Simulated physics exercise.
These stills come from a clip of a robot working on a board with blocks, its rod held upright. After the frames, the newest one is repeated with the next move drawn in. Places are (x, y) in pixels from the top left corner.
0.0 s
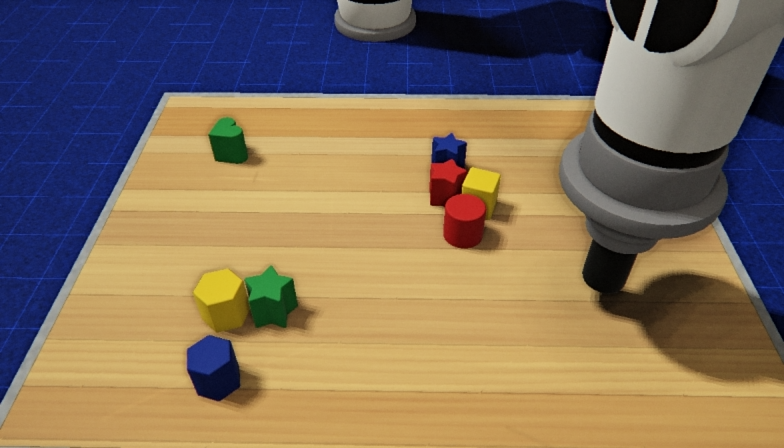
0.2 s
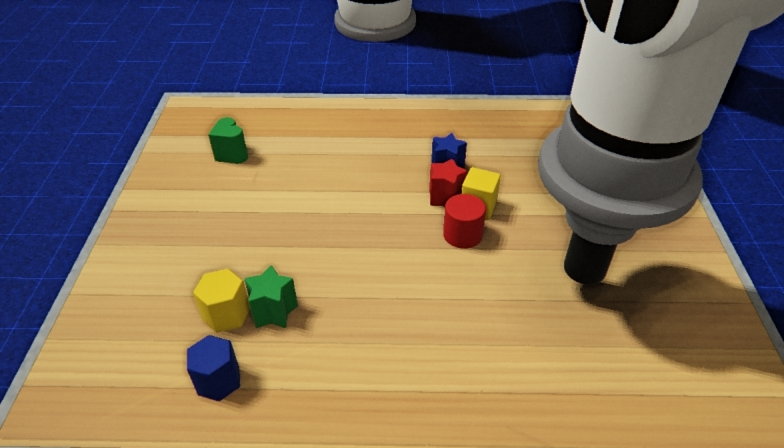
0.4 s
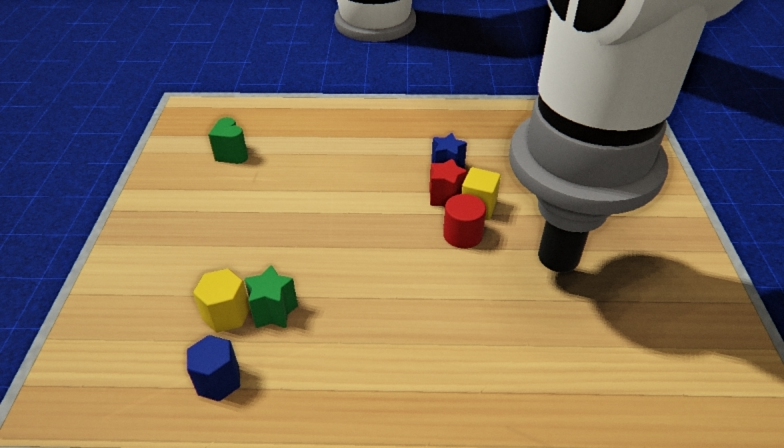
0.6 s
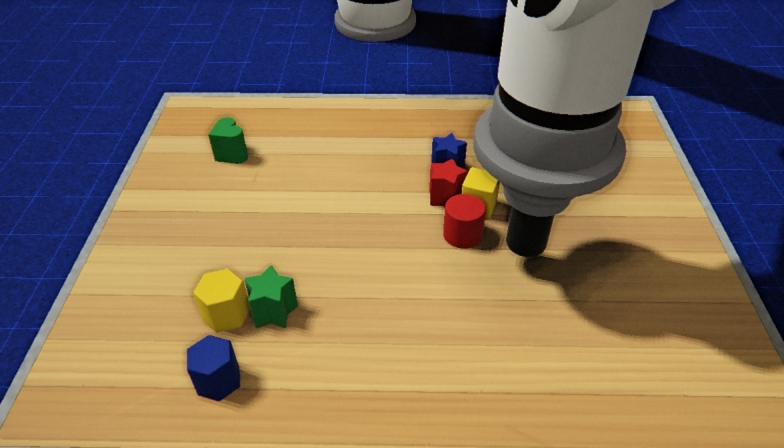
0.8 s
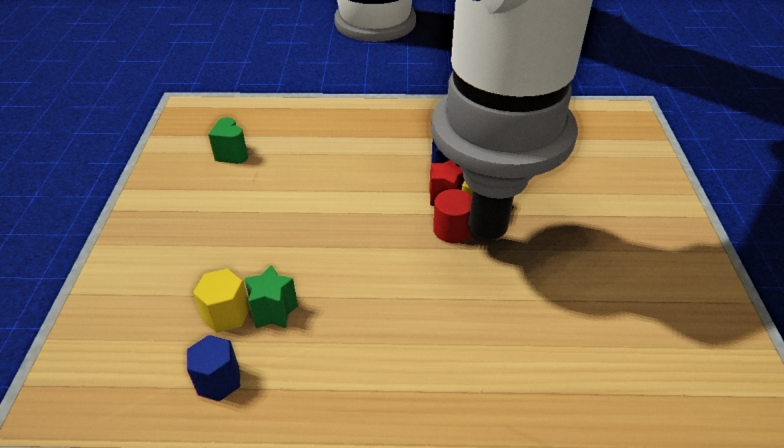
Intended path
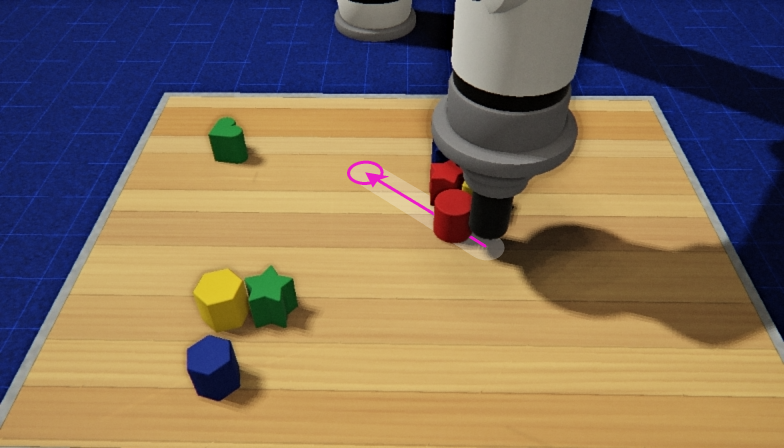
A robot arm moves left across the board and nudges the red cylinder slightly left.
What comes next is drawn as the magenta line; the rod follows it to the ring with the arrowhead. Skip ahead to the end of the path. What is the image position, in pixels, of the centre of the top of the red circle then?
I'd guess (330, 154).
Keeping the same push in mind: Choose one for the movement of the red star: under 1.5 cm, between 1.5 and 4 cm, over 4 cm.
Result: 1.5-4 cm.
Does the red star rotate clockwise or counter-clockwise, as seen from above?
The answer is clockwise.
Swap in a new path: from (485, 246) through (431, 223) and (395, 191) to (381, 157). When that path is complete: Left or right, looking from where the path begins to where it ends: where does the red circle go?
Out to the left.
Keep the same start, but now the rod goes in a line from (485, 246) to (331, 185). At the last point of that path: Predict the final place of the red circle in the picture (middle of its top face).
In the picture, that point is around (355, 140).
The drawn path runs straight from (485, 246) to (365, 173).
On the path given first. One third of the way, rod at (444, 201); red star at (444, 166), turned 30° clockwise; red circle at (410, 179).
Two thirds of the way, rod at (401, 176); red star at (434, 158), turned 105° clockwise; red circle at (365, 162).
At the end, rod at (365, 154); red star at (434, 158), turned 105° clockwise; red circle at (330, 154); yellow square block not moved.
